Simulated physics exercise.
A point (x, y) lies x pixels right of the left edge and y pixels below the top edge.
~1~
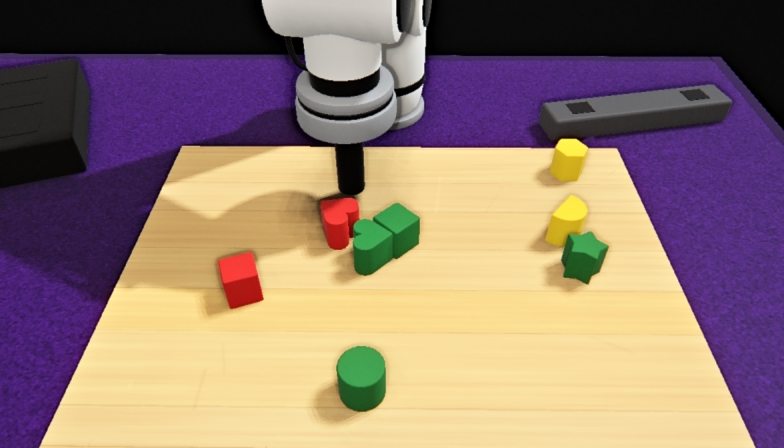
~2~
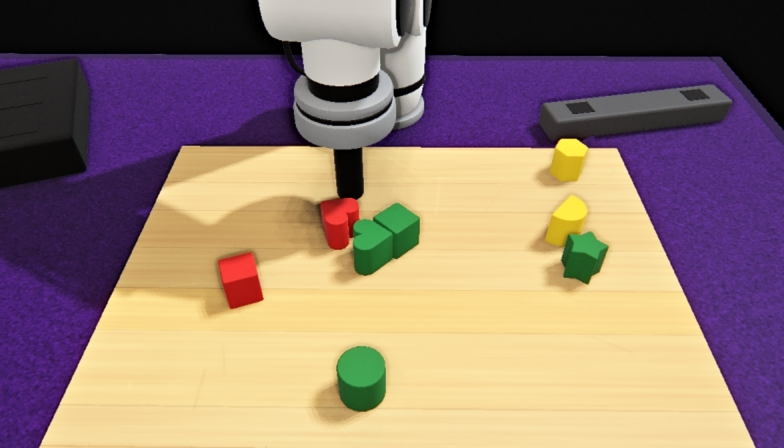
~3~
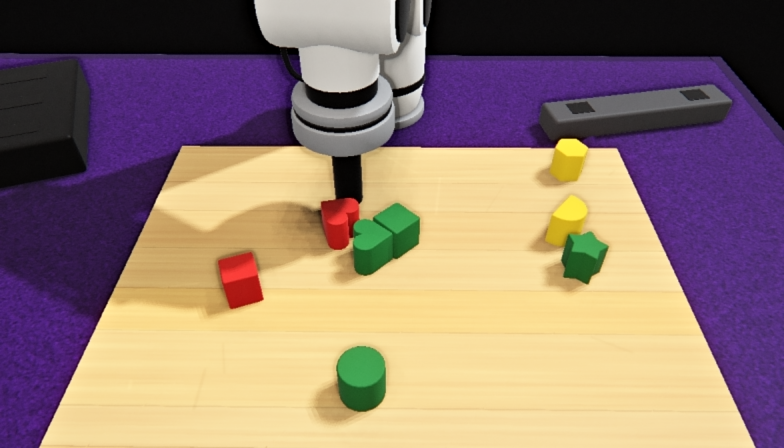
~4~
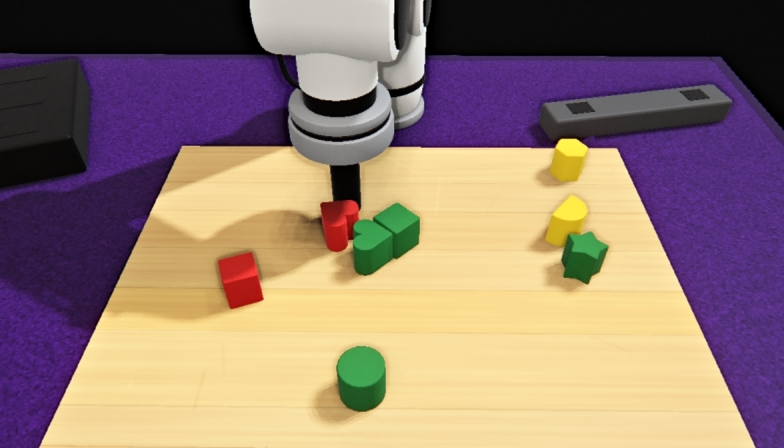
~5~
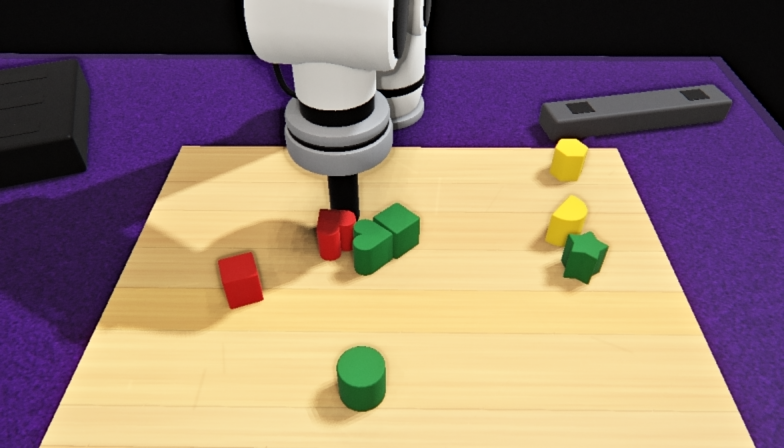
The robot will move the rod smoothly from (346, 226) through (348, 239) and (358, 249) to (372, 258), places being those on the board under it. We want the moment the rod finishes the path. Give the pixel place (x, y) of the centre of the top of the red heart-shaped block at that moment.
Its top centre is at about (328, 236).
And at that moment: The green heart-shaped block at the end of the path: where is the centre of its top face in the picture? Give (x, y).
Put as a pixel place, it's (392, 255).
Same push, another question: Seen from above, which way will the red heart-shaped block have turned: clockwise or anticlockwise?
Viewed from above: Clockwise.
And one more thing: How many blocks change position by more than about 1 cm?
Put simply, two blocks are moved more than 1 cm.
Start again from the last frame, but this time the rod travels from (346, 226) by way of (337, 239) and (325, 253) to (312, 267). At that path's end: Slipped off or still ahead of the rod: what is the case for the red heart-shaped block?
Final position: Ahead.
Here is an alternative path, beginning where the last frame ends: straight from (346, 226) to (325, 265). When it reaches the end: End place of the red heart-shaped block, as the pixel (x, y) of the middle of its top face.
The middle of its upper face will lie at (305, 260).
On the path given first. Halfway along, rod (352, 237); red heart-shaped block (328, 235), turned 35° clockwise; green heart-shaped block (374, 239).
At the end, rod (372, 250); red heart-shaped block (328, 236), turned 40° clockwise; green heart-shaped block (392, 255), turned 15° clockwise; green square unmoved.
